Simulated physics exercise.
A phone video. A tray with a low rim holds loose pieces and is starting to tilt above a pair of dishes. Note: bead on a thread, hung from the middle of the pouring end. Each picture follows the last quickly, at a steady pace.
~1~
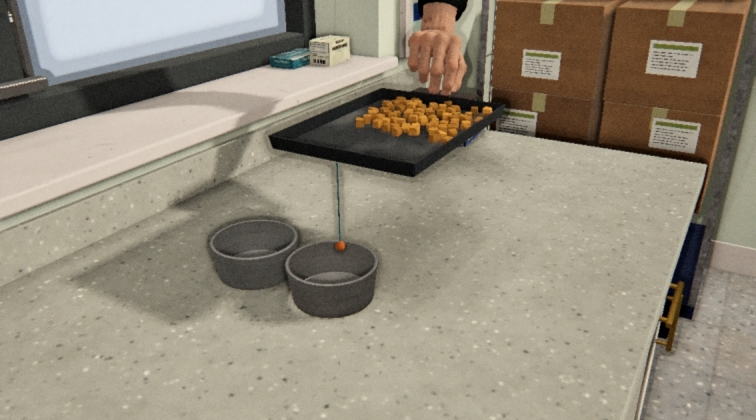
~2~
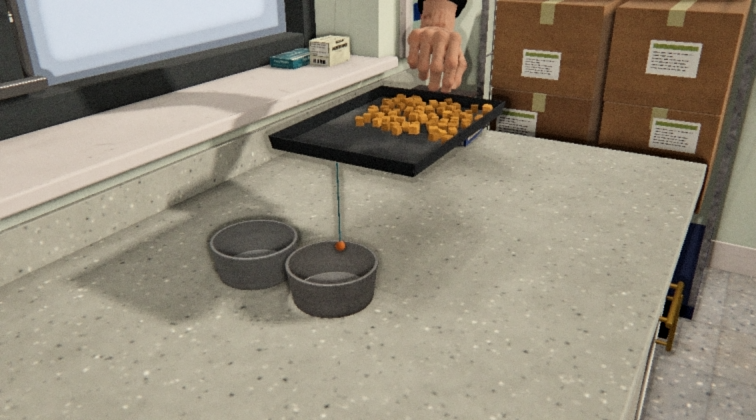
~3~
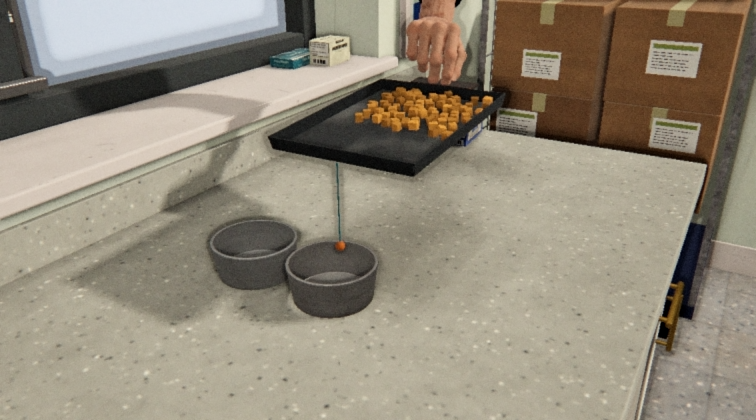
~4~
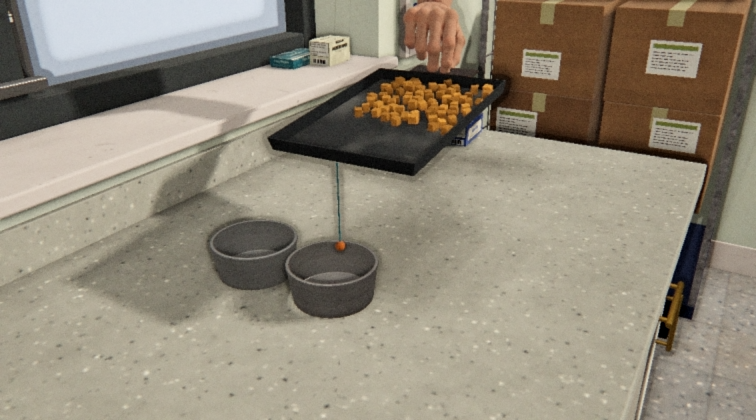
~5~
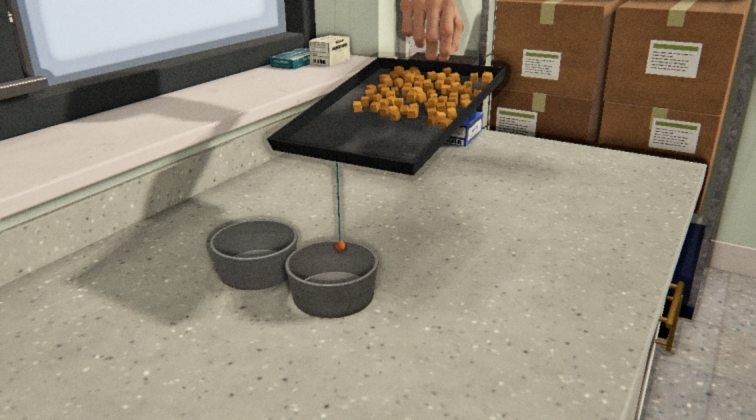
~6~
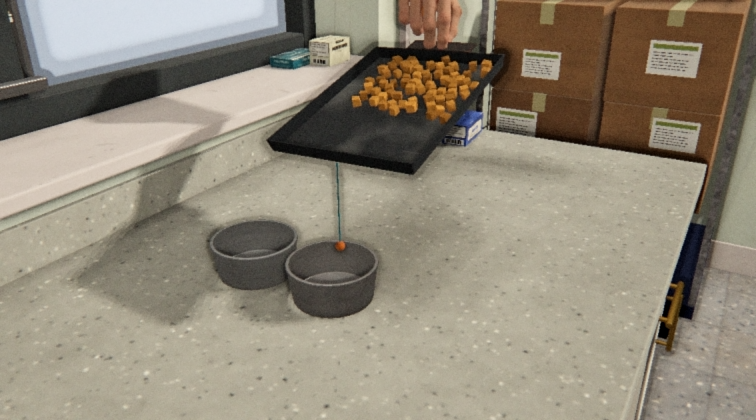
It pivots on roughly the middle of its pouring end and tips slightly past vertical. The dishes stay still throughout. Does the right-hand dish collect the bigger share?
Yes.
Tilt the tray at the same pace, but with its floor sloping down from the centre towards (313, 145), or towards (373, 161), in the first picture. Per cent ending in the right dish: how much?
Lab note: Try one about 30 %, try two 10 %.
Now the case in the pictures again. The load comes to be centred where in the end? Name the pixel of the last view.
Close to (301, 312), more or less.
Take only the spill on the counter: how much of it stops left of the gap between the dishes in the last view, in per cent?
Estimate: Roughly 70 %.
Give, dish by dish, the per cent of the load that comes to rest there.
About: Left dish 10, right dish 30 per cent.
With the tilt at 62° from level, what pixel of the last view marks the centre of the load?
Look around (332, 142) in the last picture.
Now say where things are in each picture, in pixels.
In the first frame, corners of the pouring end at (272, 135) and (414, 163), level; middle of the load at (423, 120), croutons; left dish at (227, 269); right dish at (306, 296); bead on its thread at (340, 246).
In the second frame, corners of the pouring end at (272, 135) and (413, 162), level; middle of the load at (423, 119).
In the third frame, corners of the pouring end at (272, 136) and (413, 162), tipped barely, lowest at the left corner; middle of the load at (423, 113).
In the fourth frame, corners of the pouring end at (271, 137) and (412, 162), tipped a little, lowest at the left corner; middle of the load at (422, 105).
In the fifth frame, corners of the pouring end at (270, 138) and (412, 162), tipped a little, lowest at the left corner; middle of the load at (422, 97).
In the sixth frame, corners of the pouring end at (270, 139) and (411, 162), tipped clearly, lowest at the left corner; middle of the load at (420, 89); left dish at (227, 269); right dish at (306, 296).
Soon after the last picture, tray tipped steeply; most on the tray; a stray few outside both; a small part in the air.
A little later, tray tipped past a quarter turn; about two thirds on the tray; a small part in the right dish; a small part outside both; a small part in the air.
Later still, tray tipped past a quarter turn; about a third in the right dish; a small part in the left dish; about two thirds outside both.
At rest, tray tipped past a quarter turn; about a third in the right dish; a small part in the left dish; about two thirds outside both.
